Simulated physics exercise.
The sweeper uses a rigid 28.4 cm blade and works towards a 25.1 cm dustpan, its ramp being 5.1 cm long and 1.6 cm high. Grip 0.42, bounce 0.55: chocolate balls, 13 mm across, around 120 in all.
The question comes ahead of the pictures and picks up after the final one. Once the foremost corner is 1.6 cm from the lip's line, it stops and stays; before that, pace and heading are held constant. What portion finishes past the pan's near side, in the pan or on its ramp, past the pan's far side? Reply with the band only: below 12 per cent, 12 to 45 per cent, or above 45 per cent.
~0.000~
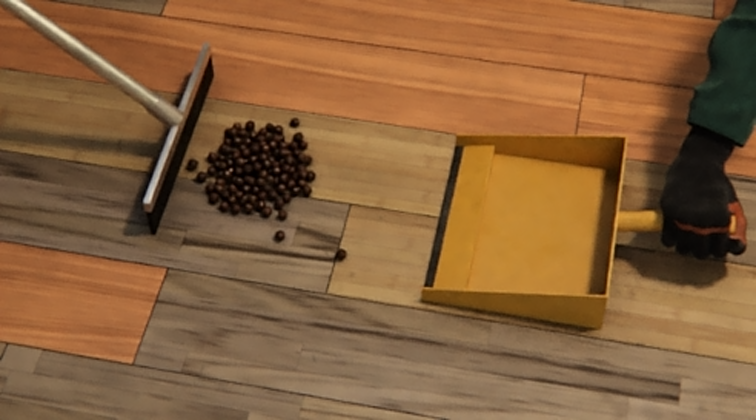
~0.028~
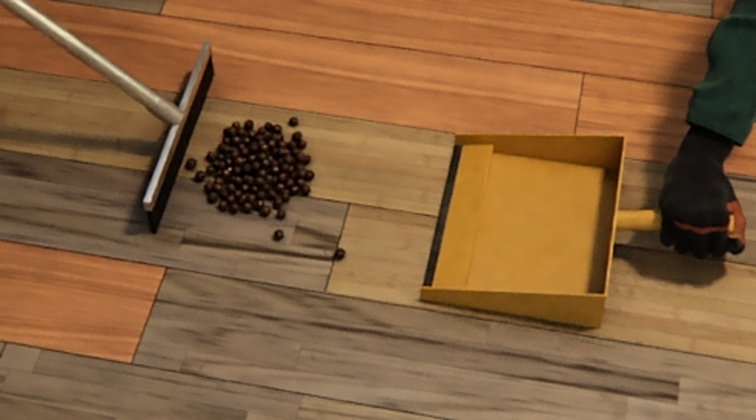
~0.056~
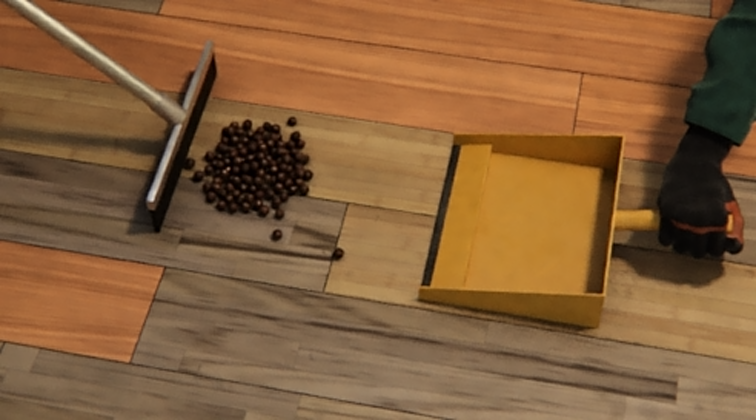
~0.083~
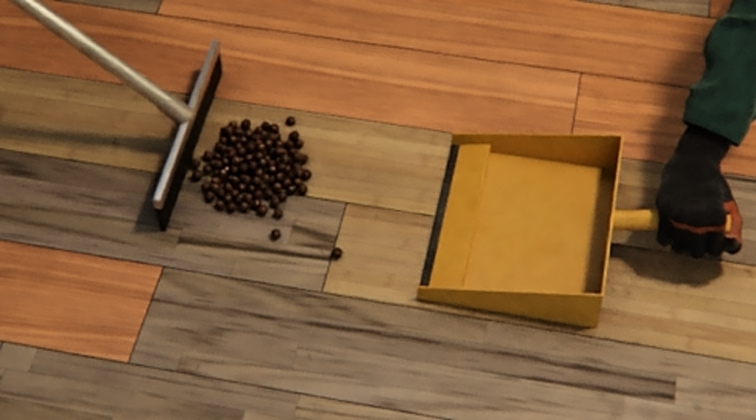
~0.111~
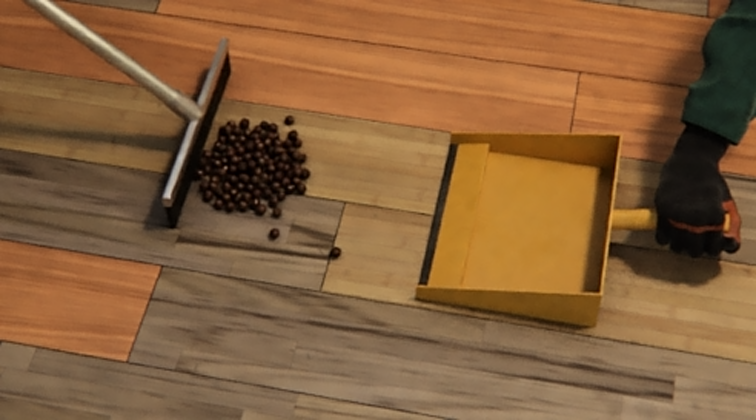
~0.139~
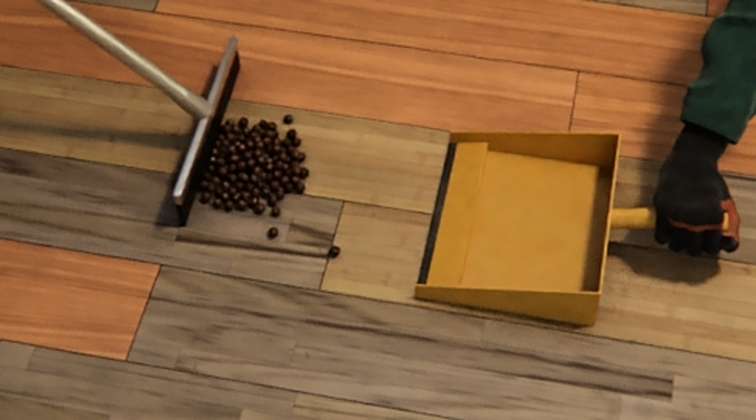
Near side: Below 12 per cent; pan: 12 to 45 per cent; far side: 12 to 45 per cent.
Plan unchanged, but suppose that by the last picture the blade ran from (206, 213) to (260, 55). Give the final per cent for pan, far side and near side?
Split: Pan = 50, far = 20, near = 5.
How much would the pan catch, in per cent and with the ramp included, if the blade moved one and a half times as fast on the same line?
It would be around 30 per cent.
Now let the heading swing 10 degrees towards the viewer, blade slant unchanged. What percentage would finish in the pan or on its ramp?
That gives near 40 in a hundred.
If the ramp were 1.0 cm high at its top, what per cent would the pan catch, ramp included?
30 %.
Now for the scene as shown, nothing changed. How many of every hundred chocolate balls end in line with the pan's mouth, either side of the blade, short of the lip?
That works out near 45 percent.
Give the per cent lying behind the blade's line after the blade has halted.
Something like 25 per cent, roughly.
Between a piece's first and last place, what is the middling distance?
Median shift: Approx. 26 cm.
After 0.43 s, middle of the blade 17 cm from the lip; 0 % over the lip, far side 15 %, near side 0 %.
Then, at 0.63 s, middle of the blade 7 cm from the lip; 0 % over the lip, far side 25 %, near side 0 %.
After 0.94 s, middle of the blade 2 cm from the lip; 30 % over the lip, far side 30 %, near side 0 %.
By 1.6 s all is still; near side 0 %, pan 30 %, far side 30 %, in front of the lip or behind the blade 45 %.
